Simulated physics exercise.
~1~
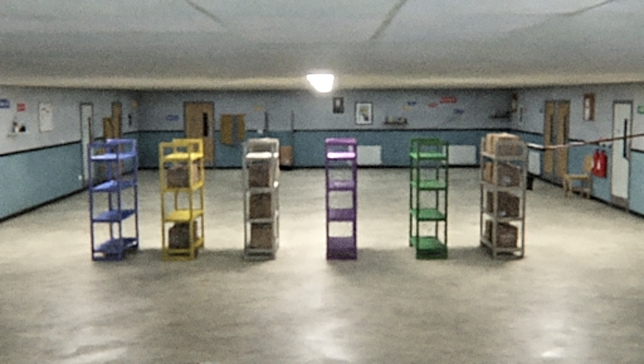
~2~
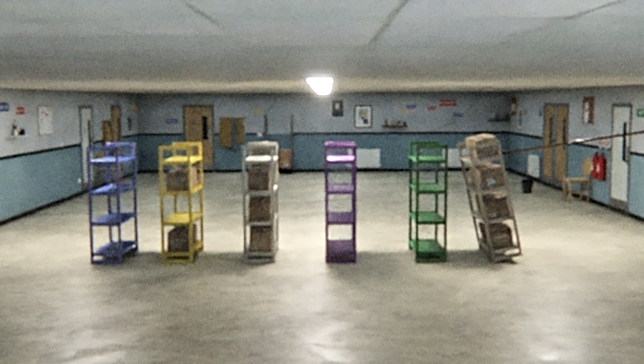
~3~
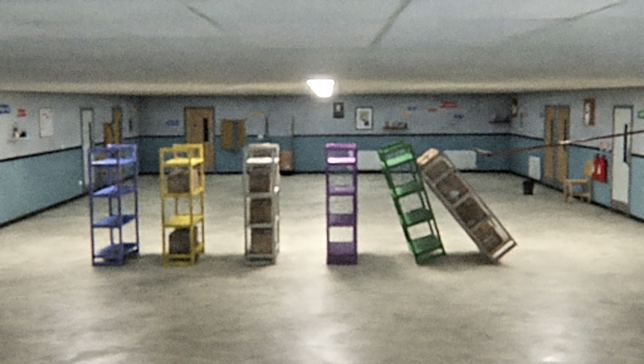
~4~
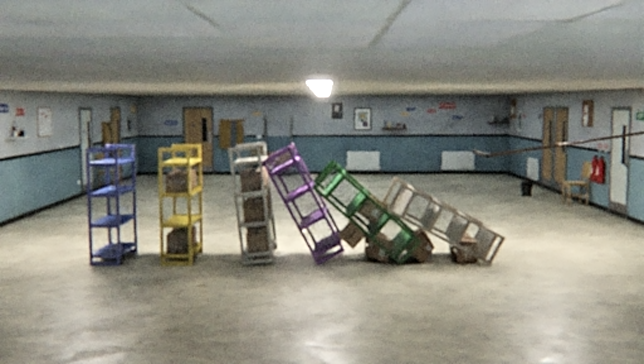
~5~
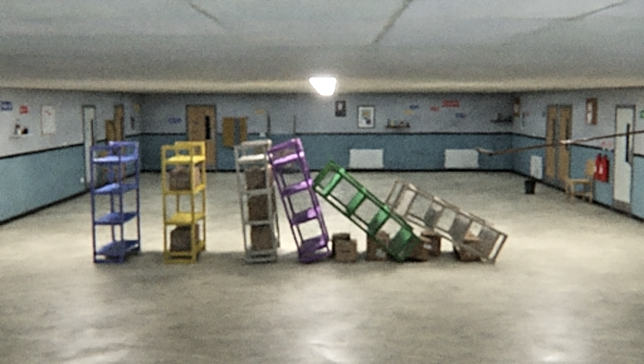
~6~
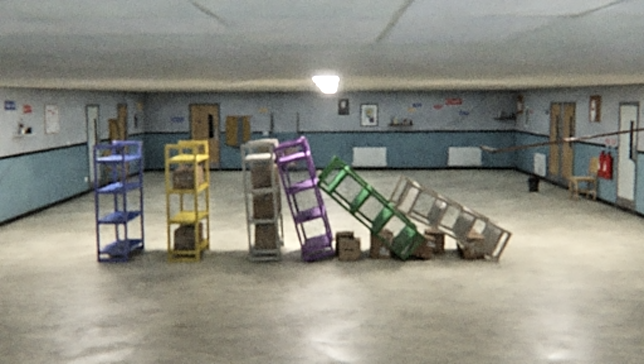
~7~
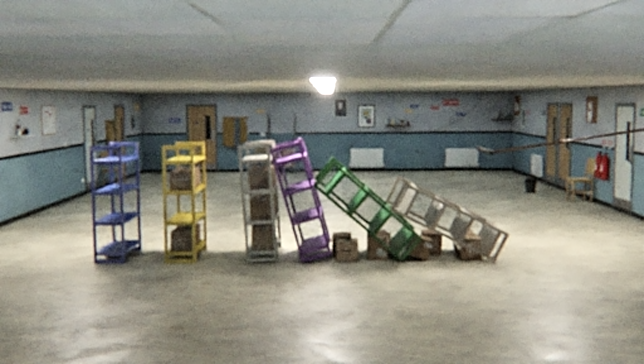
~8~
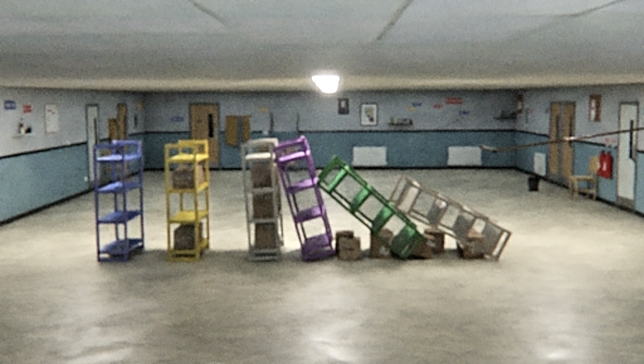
Six slim shelving racks stand in a row across the pale floor of a wide, low-ceilinged hall, seen from the front by a slightly swaying camera. From left to right they are blue, yellow, grey, purple, green and a brownish one, with brown cartons on some. A thin pole reaches in from the right as the brownish rack tips left into the green one. The green rack topples against the purple, which tilts onto the grey, while cartons spill onto the floor. The leaning racks settle, with blue, yellow and grey still upright.
